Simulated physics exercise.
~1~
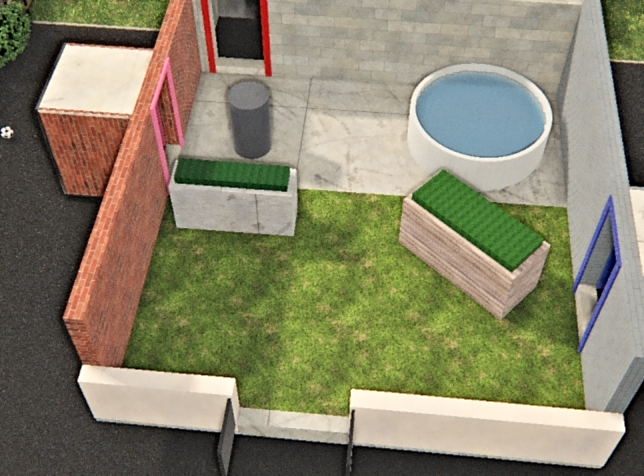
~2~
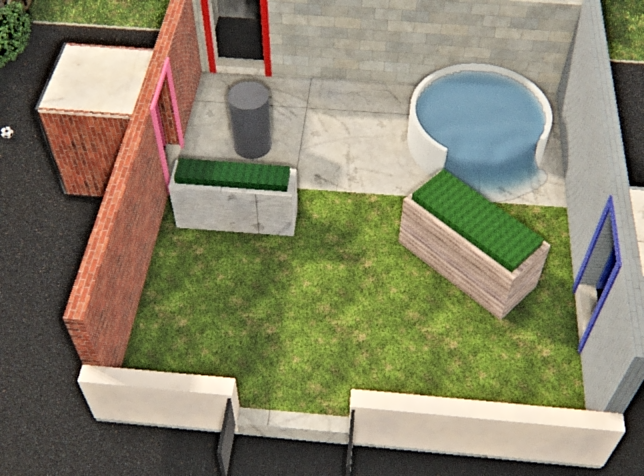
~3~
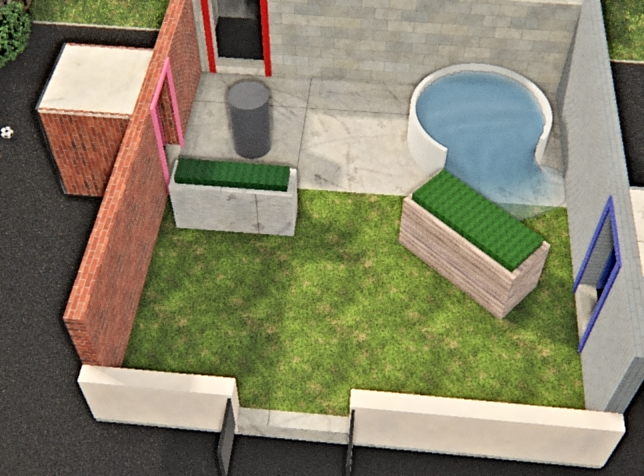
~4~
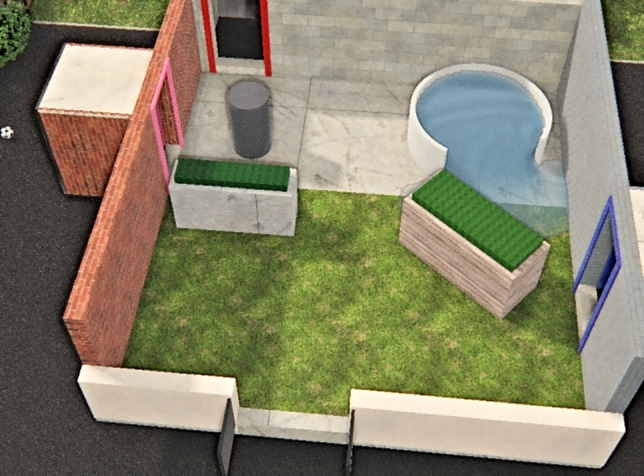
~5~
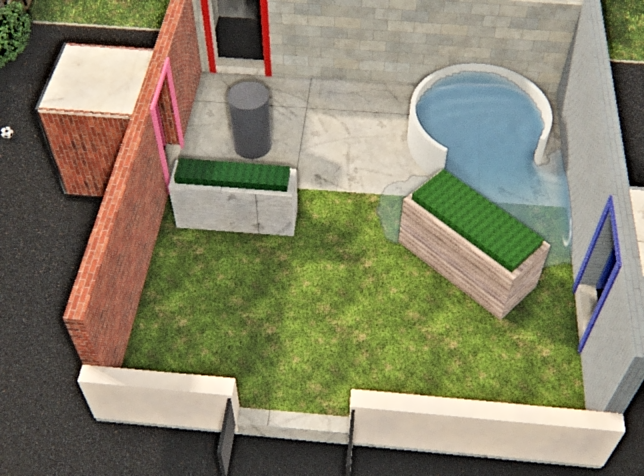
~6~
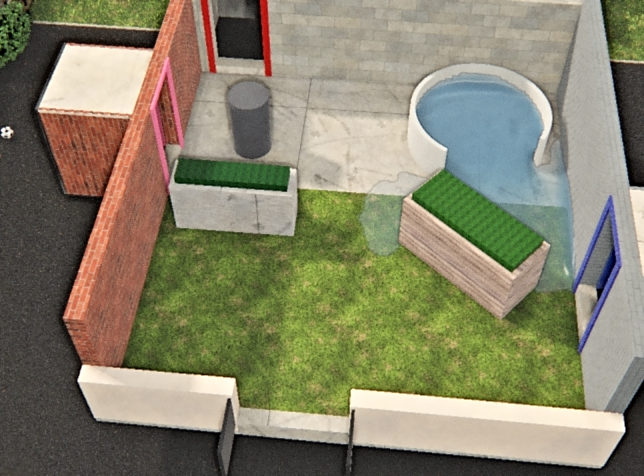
Water poured out through a gap in the front of the round white pool in the walled garden, spread across the paving, then flowed around the wooden planter onto the edge of the grass.
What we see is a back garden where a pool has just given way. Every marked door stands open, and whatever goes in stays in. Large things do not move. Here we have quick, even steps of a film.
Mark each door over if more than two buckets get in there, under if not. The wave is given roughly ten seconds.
Pink door: Under, blue door: Under, red door: Under.
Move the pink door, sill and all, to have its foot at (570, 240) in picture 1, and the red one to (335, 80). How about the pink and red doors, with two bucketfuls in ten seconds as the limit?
Briefly, the pink door comes in over while the red door comes in under.
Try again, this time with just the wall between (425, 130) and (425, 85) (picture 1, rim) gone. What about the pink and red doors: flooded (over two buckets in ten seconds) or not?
My reading: Pink door goes over; red door goes over.
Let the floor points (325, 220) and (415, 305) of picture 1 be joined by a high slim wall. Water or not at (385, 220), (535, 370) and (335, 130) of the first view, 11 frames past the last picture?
Listed order: Swamped, swamped, spared.
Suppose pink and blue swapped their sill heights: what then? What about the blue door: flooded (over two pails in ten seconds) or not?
Door by door: The blue door rises above.
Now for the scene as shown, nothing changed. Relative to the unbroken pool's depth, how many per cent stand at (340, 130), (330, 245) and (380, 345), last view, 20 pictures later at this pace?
In order: 2, 6, 4 %.
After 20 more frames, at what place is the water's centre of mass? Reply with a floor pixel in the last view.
At roughly (479, 234).
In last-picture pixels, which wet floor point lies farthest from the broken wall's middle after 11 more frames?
Somewhere about (582, 437).
A moment on, water covers 20 % of the floor; the pink door not reached, the blue door wet at the sill, nothing in, the red door not reached.
Next, water covers 35 % of the floor; the pink door not reached, the blue door under two buckets in, the red door not reached.
Then, water covers 50 % of the floor; the pink door not reached, the blue door under two buckets in, the red door not reached.
Later, water covers 85 % of the floor; the pink door wet at the sill, nothing in, the blue door under two buckets in, the red door wet at the sill, nothing in.
In the end, water covers 90 % of the floor; the pink door wet at the sill, nothing in, the blue door under two buckets in, the red door wet at the sill, nothing in.
